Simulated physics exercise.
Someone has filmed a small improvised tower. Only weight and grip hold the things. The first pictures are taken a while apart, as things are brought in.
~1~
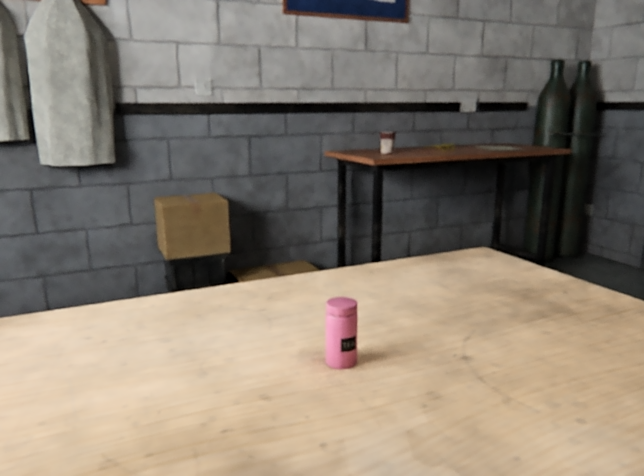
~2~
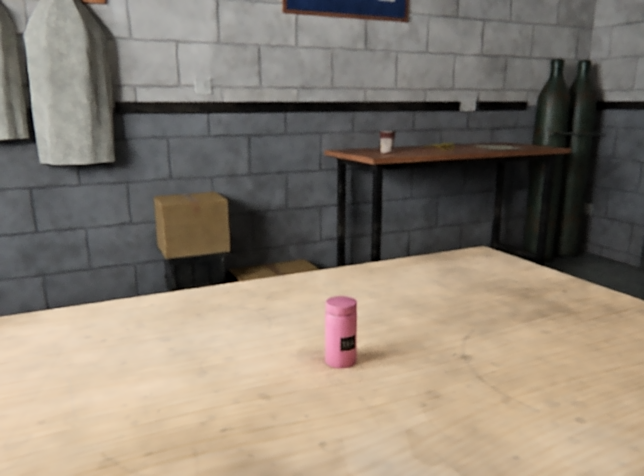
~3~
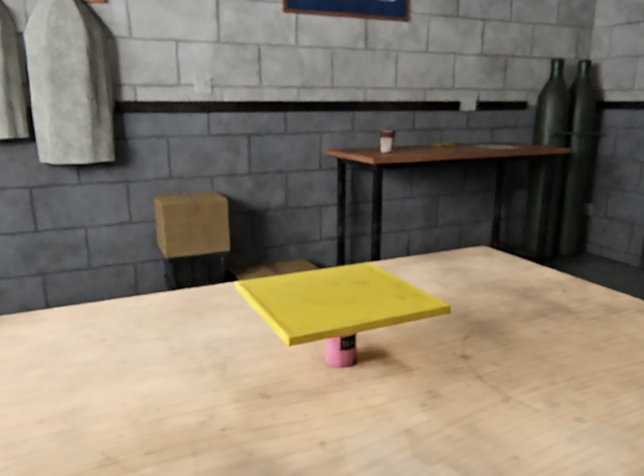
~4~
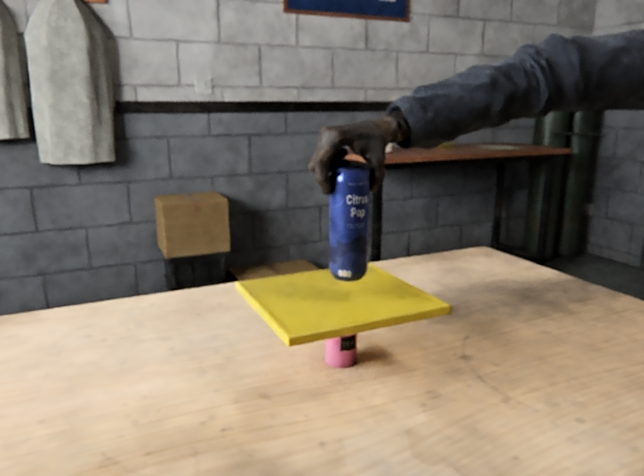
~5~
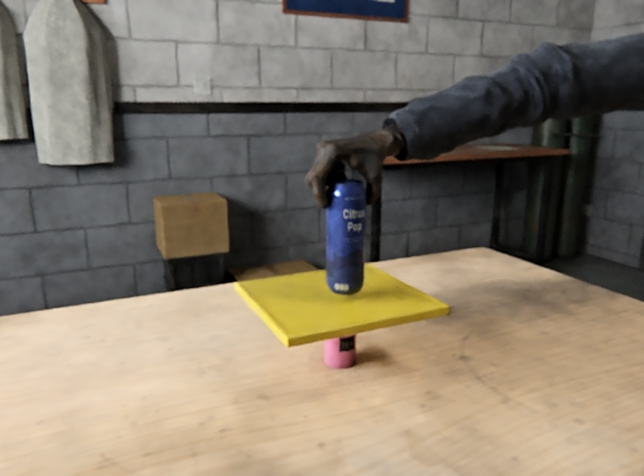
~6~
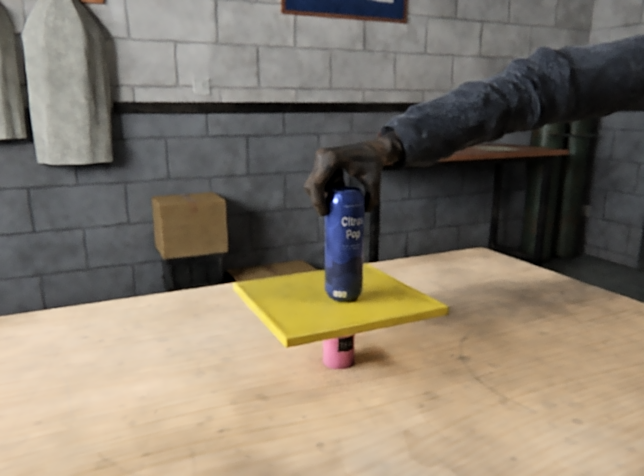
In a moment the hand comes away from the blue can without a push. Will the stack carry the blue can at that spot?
It keeps its balance.
Then, 0.20 s after the last picture, nothing has stirred.
Then, 0.50 s after the last picture, blue can resting near (344, 245).
At rest, all 3 in place. Seen from the same camera at the end, blue can near (344, 245). The stack holds.
